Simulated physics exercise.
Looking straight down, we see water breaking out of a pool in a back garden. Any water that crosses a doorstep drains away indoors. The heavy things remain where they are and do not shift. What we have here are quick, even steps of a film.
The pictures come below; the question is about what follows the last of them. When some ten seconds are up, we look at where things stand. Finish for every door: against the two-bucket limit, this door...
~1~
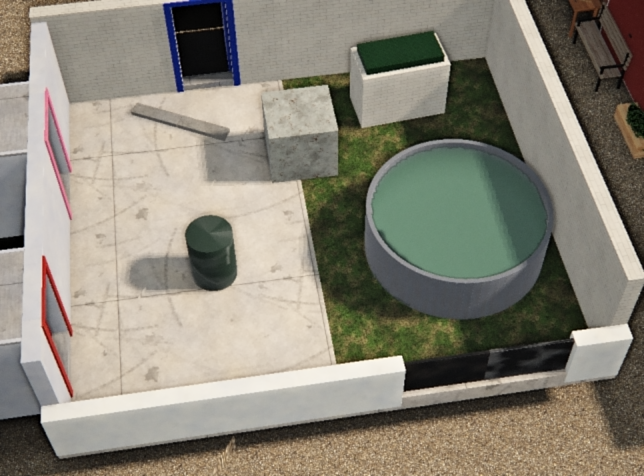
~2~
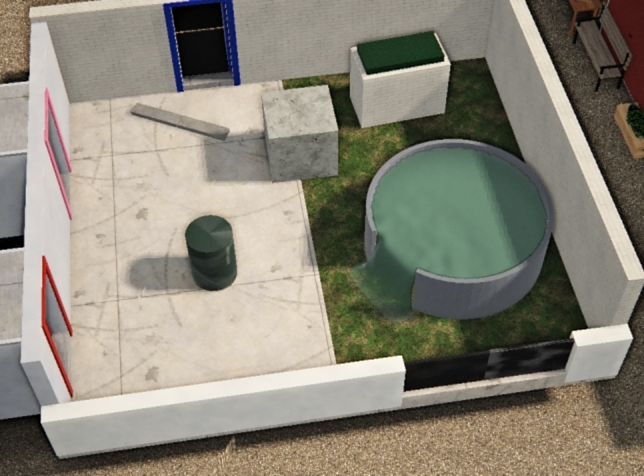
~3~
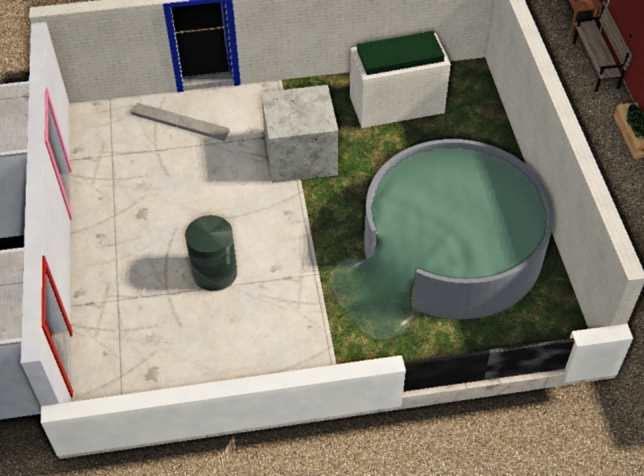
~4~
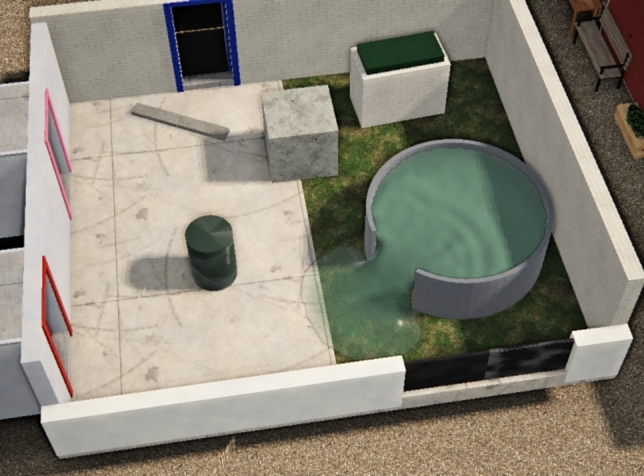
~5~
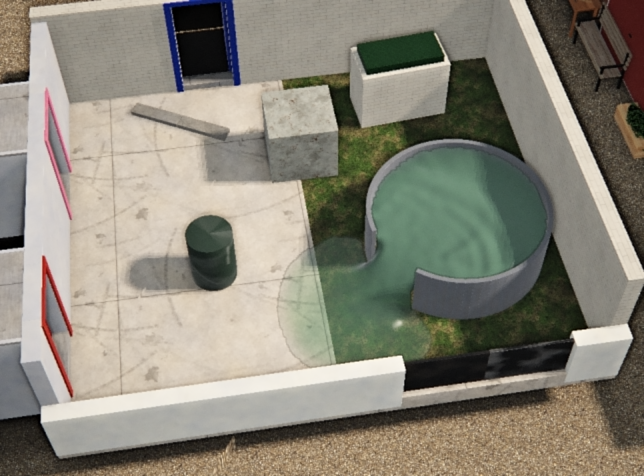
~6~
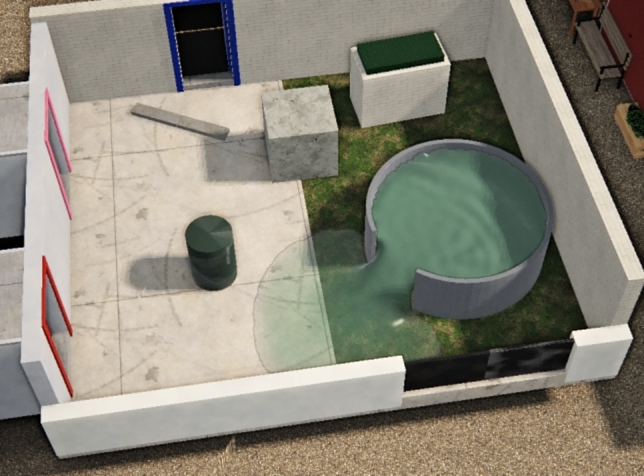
The red door surpasses it; the pink door surpasses it; the blue door remains within it.
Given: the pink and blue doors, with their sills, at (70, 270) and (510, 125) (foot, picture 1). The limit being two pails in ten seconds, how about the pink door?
In short: Pink door is over.
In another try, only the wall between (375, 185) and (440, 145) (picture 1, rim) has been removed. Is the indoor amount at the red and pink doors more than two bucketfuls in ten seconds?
Well, red comes up short, and pink crosses the threshold.
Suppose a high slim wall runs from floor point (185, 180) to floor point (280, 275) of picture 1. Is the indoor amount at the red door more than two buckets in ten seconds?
The red one exceeds the threshold.
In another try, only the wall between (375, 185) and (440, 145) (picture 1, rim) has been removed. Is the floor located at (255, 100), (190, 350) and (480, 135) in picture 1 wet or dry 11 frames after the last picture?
Taken one by one: Sodden, then unaffected, then sodden.
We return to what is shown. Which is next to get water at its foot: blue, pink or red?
The door marked red.
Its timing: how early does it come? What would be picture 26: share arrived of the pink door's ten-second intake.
That comes out to 0 per cent by my count.
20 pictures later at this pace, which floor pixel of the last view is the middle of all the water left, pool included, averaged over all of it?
The balance point is around (343, 285).
A moment on, water covers 25 % of the floor; the red door not reached, the pink door not reached, the blue door not reached.
Next, water covers 40 % of the floor; the red door under two buckets in, the pink door not reached, the blue door not reached.
Then, water covers 55 % of the floor; the red door far over two buckets in, the pink door wet at the sill, nothing in, the blue door not reached.
Later, water covers 80 % of the floor; the red door far over two buckets in, the pink door under two buckets in, the blue door wet at the sill, nothing in.
In the end, water covers 90 % of the floor; the red door far over two buckets in, the pink door over two buckets in, the blue door wet at the sill, nothing in.
